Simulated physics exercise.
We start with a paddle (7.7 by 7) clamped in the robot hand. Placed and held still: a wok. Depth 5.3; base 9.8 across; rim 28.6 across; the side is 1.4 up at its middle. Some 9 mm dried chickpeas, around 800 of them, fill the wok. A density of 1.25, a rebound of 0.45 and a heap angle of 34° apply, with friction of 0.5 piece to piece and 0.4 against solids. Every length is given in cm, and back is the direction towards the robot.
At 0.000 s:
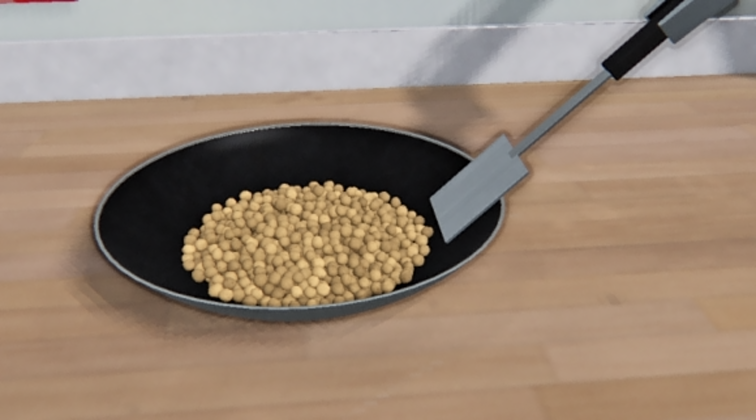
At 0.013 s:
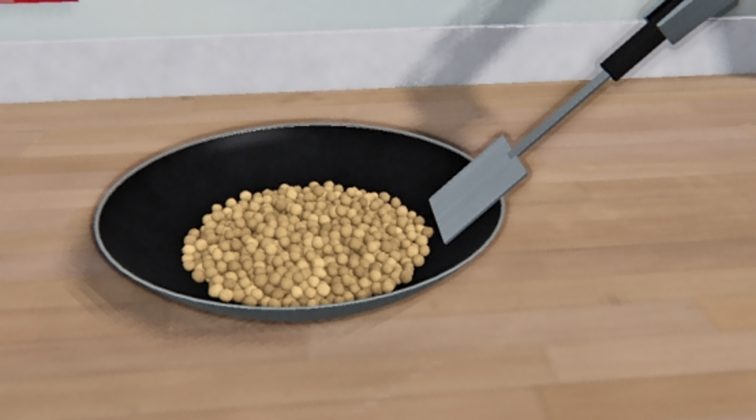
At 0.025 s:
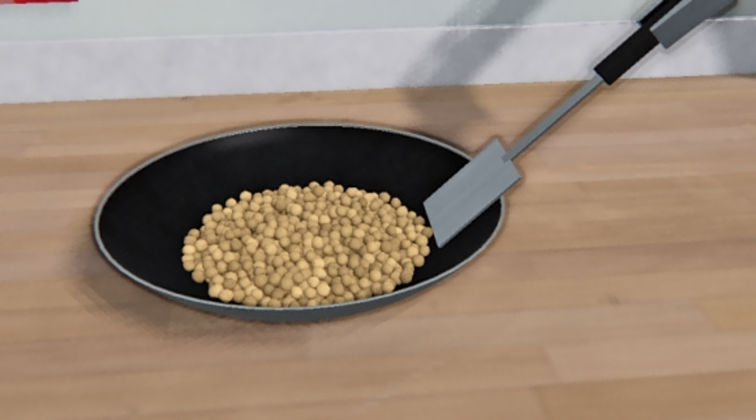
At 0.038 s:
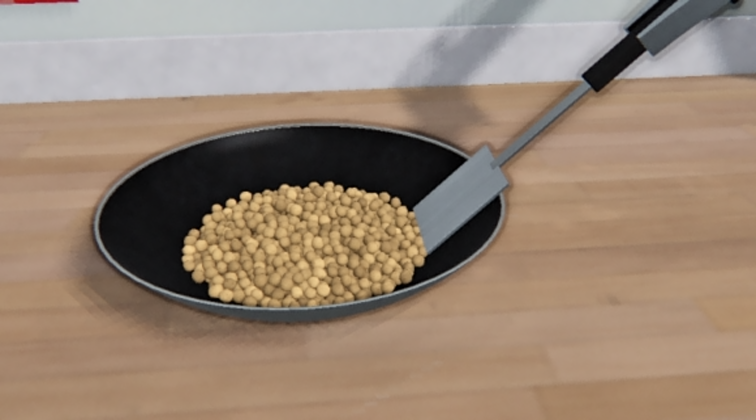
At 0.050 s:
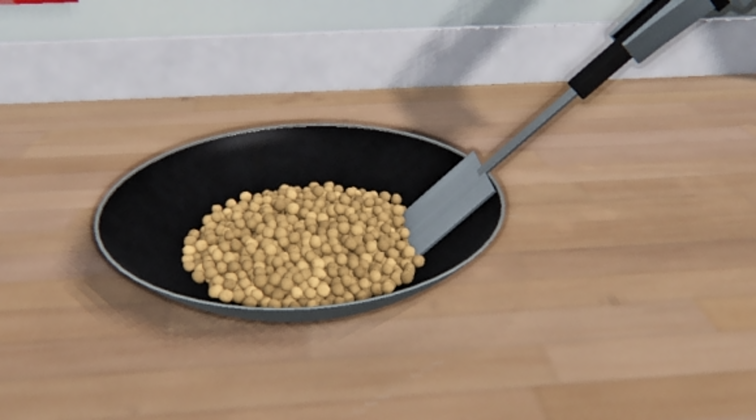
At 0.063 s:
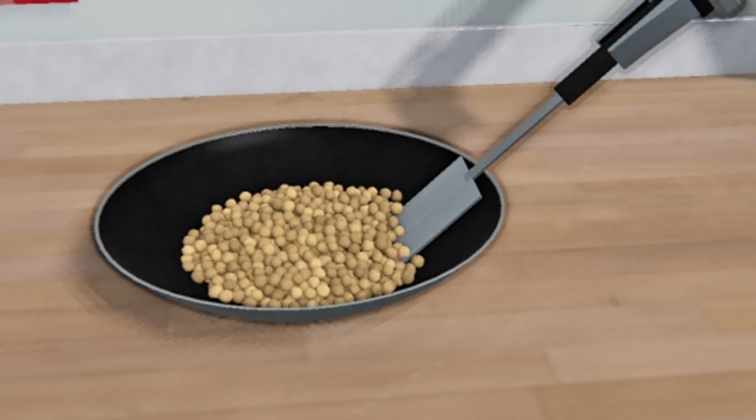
On a wooden countertop, a grey paddle held by a robot gripper moves down and left into a black wok filled with small tan balls, its blade sliding against the right side of the pile and nudging a few balls.
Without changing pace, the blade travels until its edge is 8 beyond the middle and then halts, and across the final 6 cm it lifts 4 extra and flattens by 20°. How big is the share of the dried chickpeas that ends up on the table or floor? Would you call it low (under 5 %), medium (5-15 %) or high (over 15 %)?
I would call it medium.
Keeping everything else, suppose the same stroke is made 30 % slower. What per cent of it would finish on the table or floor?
Near 0 %.
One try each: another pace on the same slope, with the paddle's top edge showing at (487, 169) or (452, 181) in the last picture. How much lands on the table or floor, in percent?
I'd estimate close to 0 and 20 in a hundred.
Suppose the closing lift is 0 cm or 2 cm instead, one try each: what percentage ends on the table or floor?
5 and 0 %.
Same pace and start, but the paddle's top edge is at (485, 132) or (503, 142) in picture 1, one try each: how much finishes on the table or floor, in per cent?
Some 10 per cent, then some 5 per cent.
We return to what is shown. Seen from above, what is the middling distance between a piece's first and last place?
Somewhere about 4 centimetres, I'd say.
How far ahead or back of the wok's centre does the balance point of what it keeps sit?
Ahead, by around 4.0 cm.
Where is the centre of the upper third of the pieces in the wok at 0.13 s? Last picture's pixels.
The top third sits at roughly (272, 230).
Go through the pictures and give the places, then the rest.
The first picture shows the paddle top edge at (516, 153), sloping 43°; upper third of the load around (309, 230), from x 190 to 425, top at y 185; 801 in the wok.
The second picture shows the paddle top edge at (515, 153), sloping 43°; upper third of the load around (309, 230), from x 190 to 430, top at y 185.
The third picture shows the paddle top edge at (509, 157), sloping 43°; upper third of the load around (309, 231), from x 190 to 430, top at y 185.
The fourth picture shows the paddle top edge at (497, 164), sloping 43°; upper third of the load around (309, 231), from x 190 to 425, top at y 185.
The fifth picture shows the paddle top edge at (484, 170), sloping 43°; upper third of the load around (313, 230), from x 190 to 420, top at y 185.
The sixth picture shows the paddle top edge at (471, 176), sloping 43°; upper third of the load around (312, 229), from x 185 to 415, top at y 185; 801 in the wok.
After 0.13 s, sloping 43°, highest piece 5 above the table; 801 in the wok.
After 0.20 s, sloping 37°, highest piece 5 above the table; 801 in the wok.
After 0.44 s, sloping 23°, highest piece 6 above the table; 741 in the wok, 54 on the table or floor, 6 on the blade or in flight.
After 1.49 s, sloping 23°, highest piece 5 above the table; 741 in the wok, 60 on the table or floor.
In the end, 741 in the wok, 60 on the table or floor. That is 7 % on the table or floor.
